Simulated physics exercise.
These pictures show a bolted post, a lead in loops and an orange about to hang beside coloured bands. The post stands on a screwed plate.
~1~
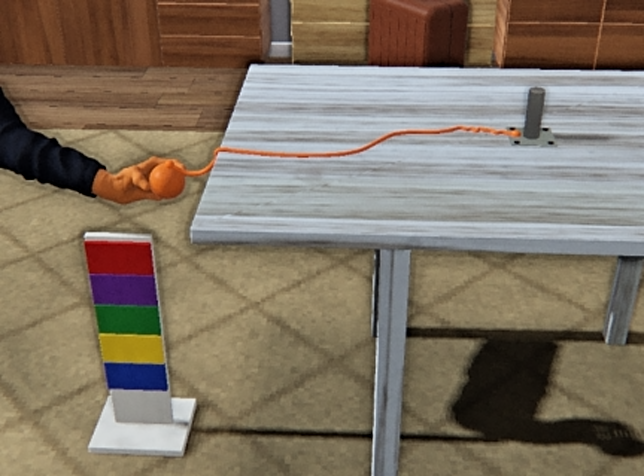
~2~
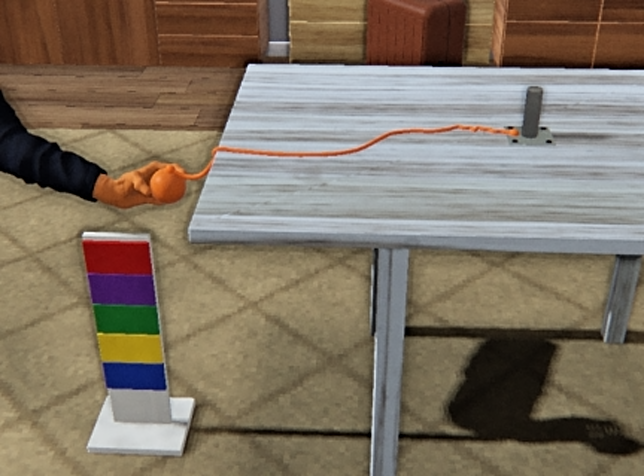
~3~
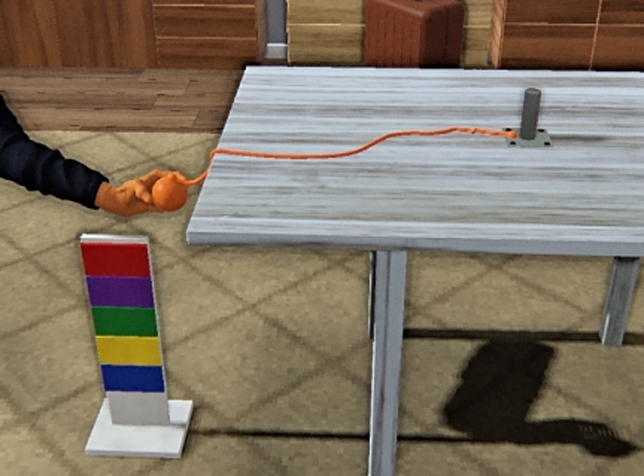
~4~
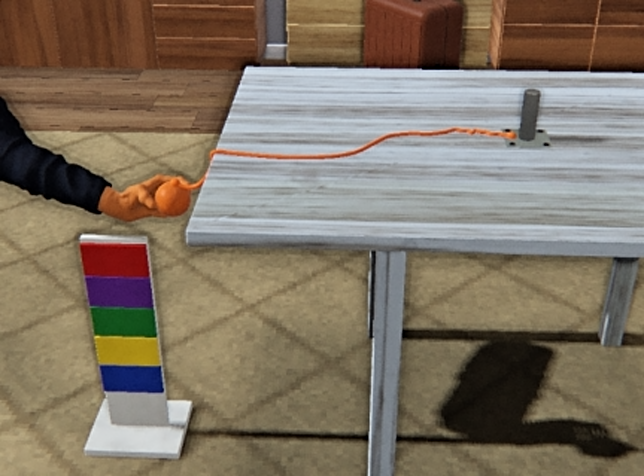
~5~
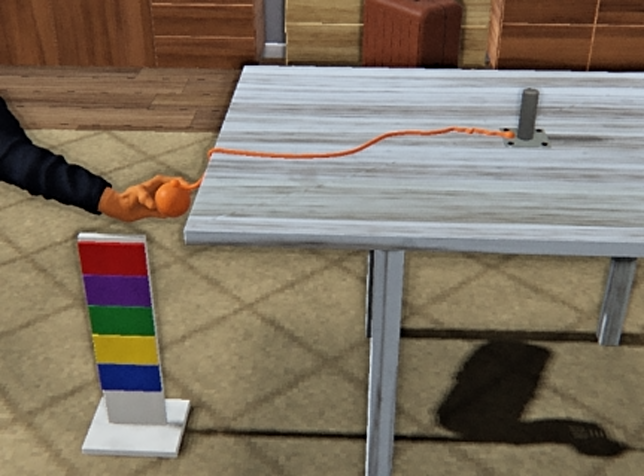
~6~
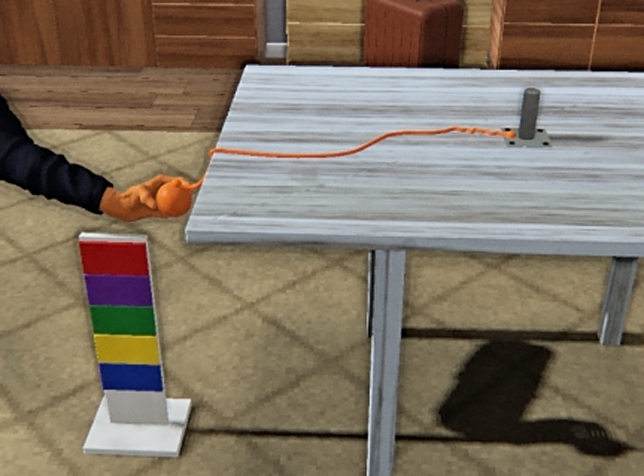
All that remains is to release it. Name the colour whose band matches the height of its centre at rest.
That would be red.
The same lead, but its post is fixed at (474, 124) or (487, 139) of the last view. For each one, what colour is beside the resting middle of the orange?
First case: Purple. Second case: Purple.
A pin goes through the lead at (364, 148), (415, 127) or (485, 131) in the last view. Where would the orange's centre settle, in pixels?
That would be (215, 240) for the first, (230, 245) for the second and (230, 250) for the third.
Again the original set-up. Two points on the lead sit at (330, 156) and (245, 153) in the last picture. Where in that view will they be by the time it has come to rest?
The first ends at (296, 145) and the second at (215, 154).
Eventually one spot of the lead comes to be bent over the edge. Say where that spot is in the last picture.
The point sits close to (245, 153).
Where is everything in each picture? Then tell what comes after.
In the first frame, orange (168, 181); red (119, 260); purple (123, 291); green (128, 321); yellow (132, 350); blue (136, 378).
In the second frame, orange (168, 186); lead through (483, 129) (425, 131) (366, 146) (300, 155) (224, 150).
In the third frame, orange (170, 194).
In the fourth frame, orange (173, 199); lead through (480, 132) (422, 134) (364, 149) (298, 158) (221, 153).
In the fifth frame, orange (173, 200).
In the sixth frame, orange (174, 200); lead through (480, 131) (422, 133) (363, 148) (297, 157) (221, 151).
Soon after, orange near (246, 253); level with red.
After that, orange near (217, 258); level with red.
In the end, orange near (226, 259); level with red. At red.
